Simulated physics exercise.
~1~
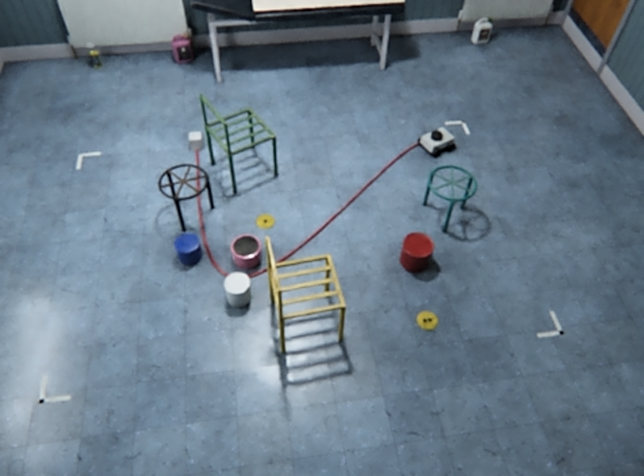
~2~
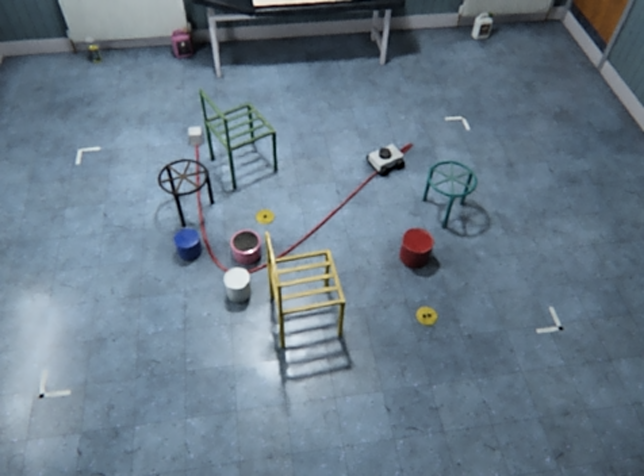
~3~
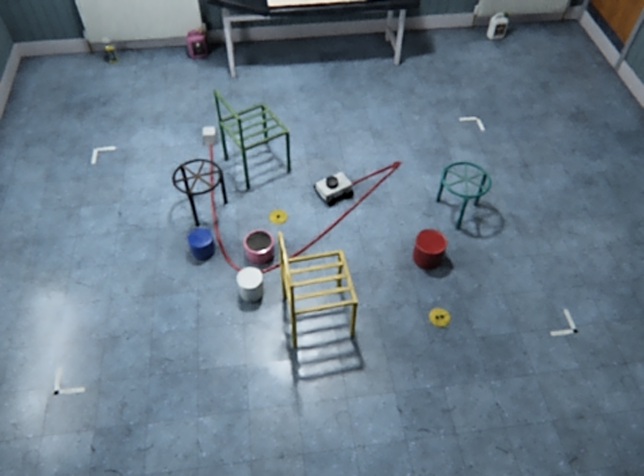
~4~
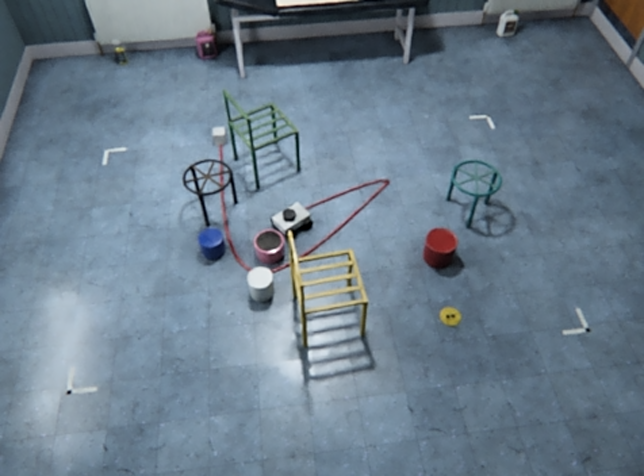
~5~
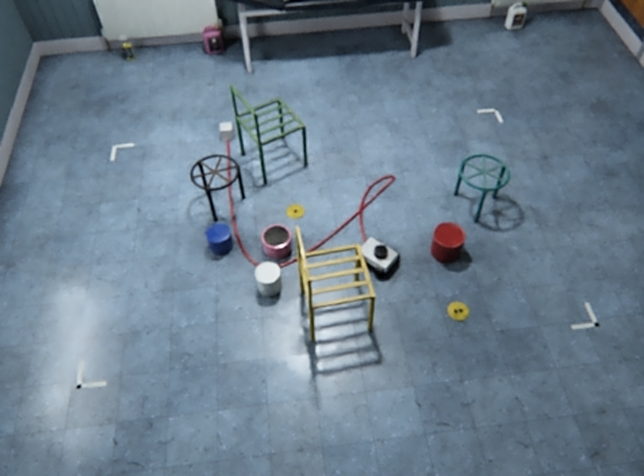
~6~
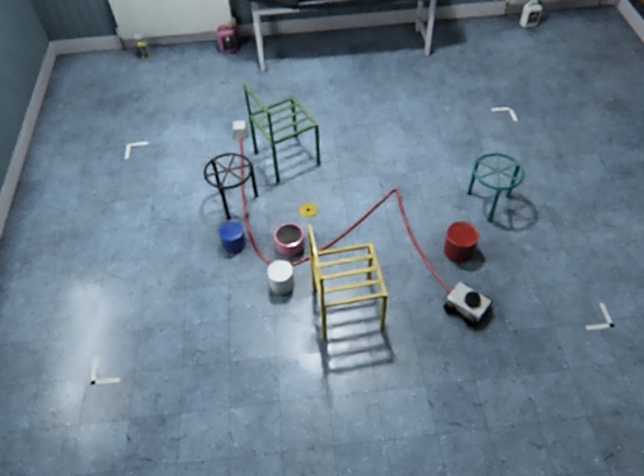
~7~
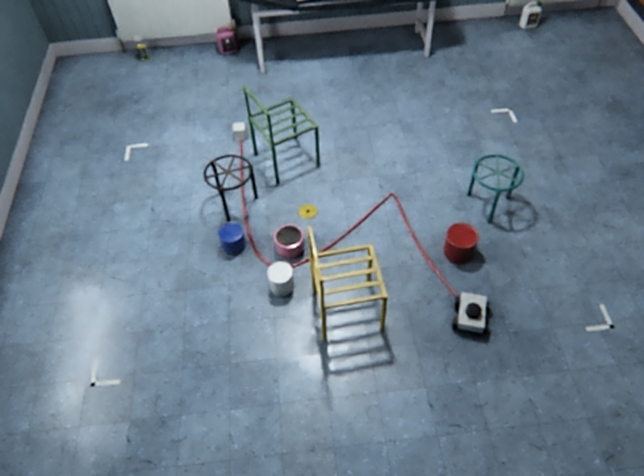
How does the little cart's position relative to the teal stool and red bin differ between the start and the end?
At the start the cart is above the teal stool, on the far side of the floor. At the end it sits below the red bin, nearer the viewer, where the second yellow mark was showing.
